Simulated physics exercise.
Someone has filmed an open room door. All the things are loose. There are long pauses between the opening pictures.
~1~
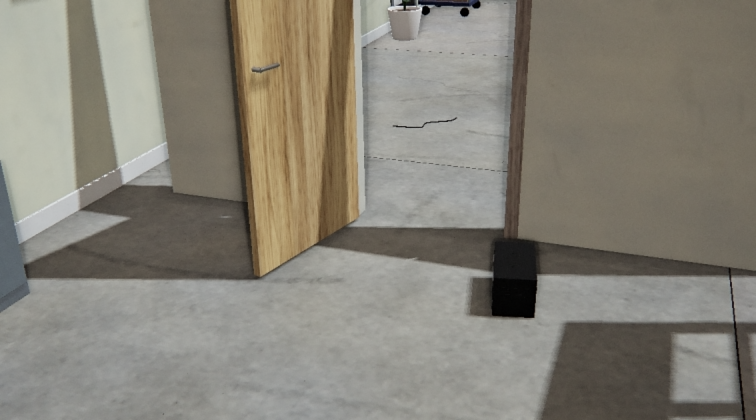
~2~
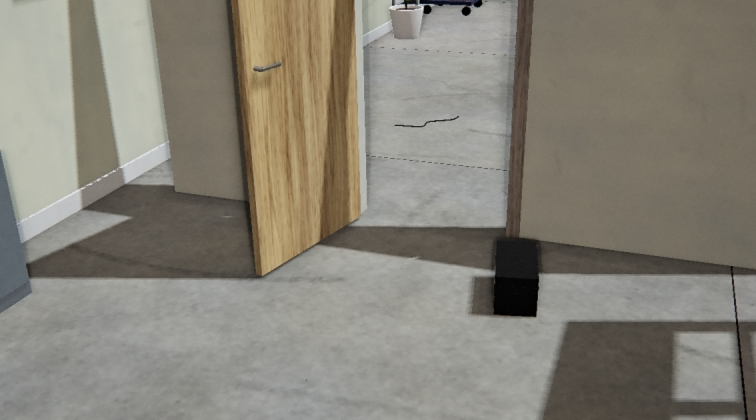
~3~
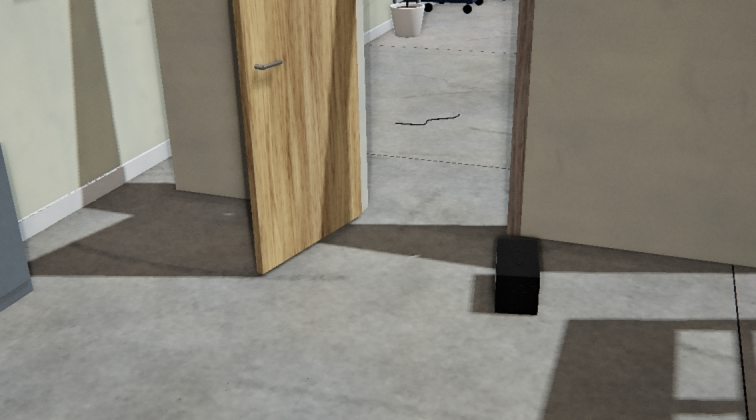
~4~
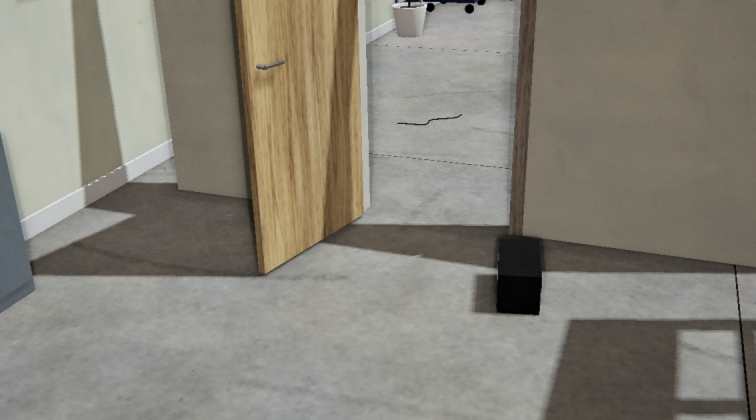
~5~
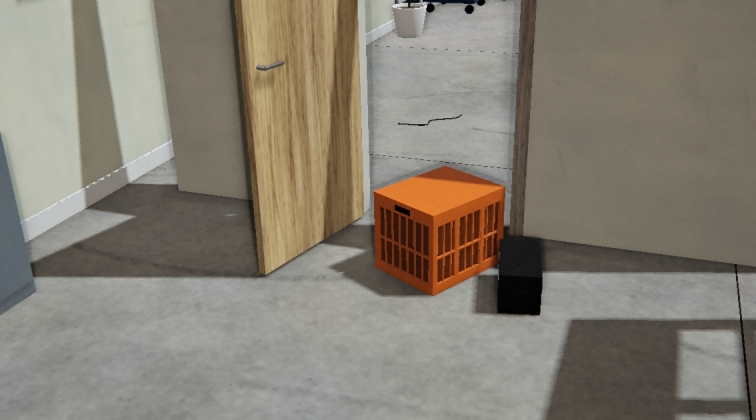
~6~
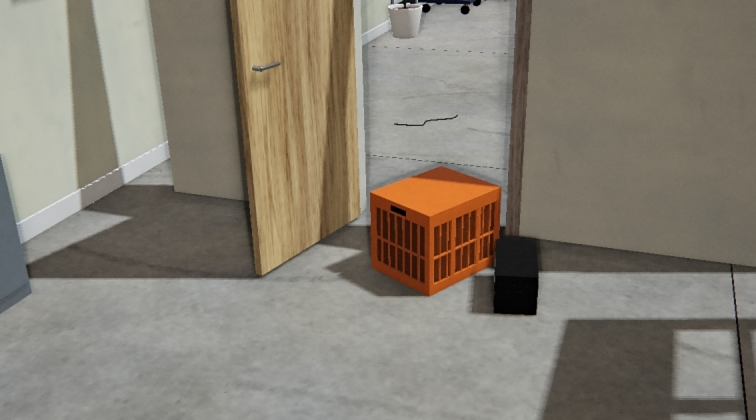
An orange slatted crate appears abruptly on the concrete floor in the doorway, just left of a small black box, and then sits still. The high, downward-looking view shows a room with a wide-open wooden door at left, beige walls, and a white plant pot beyond the opening. The door and black box stay put, while the camera shifts very slightly.
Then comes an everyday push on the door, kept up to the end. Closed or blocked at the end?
Outcome: The door jams.
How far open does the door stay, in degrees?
Some 60° open.
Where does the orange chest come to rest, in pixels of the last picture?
Near (442, 228).
Then, 0.60 s past the last view, open by 86°.
Then, 0.90 s past the last view, open by 65°.
Finally, open by 61°; both still in place. Final places as the last picture's camera would see them, orange chest near (442, 228).
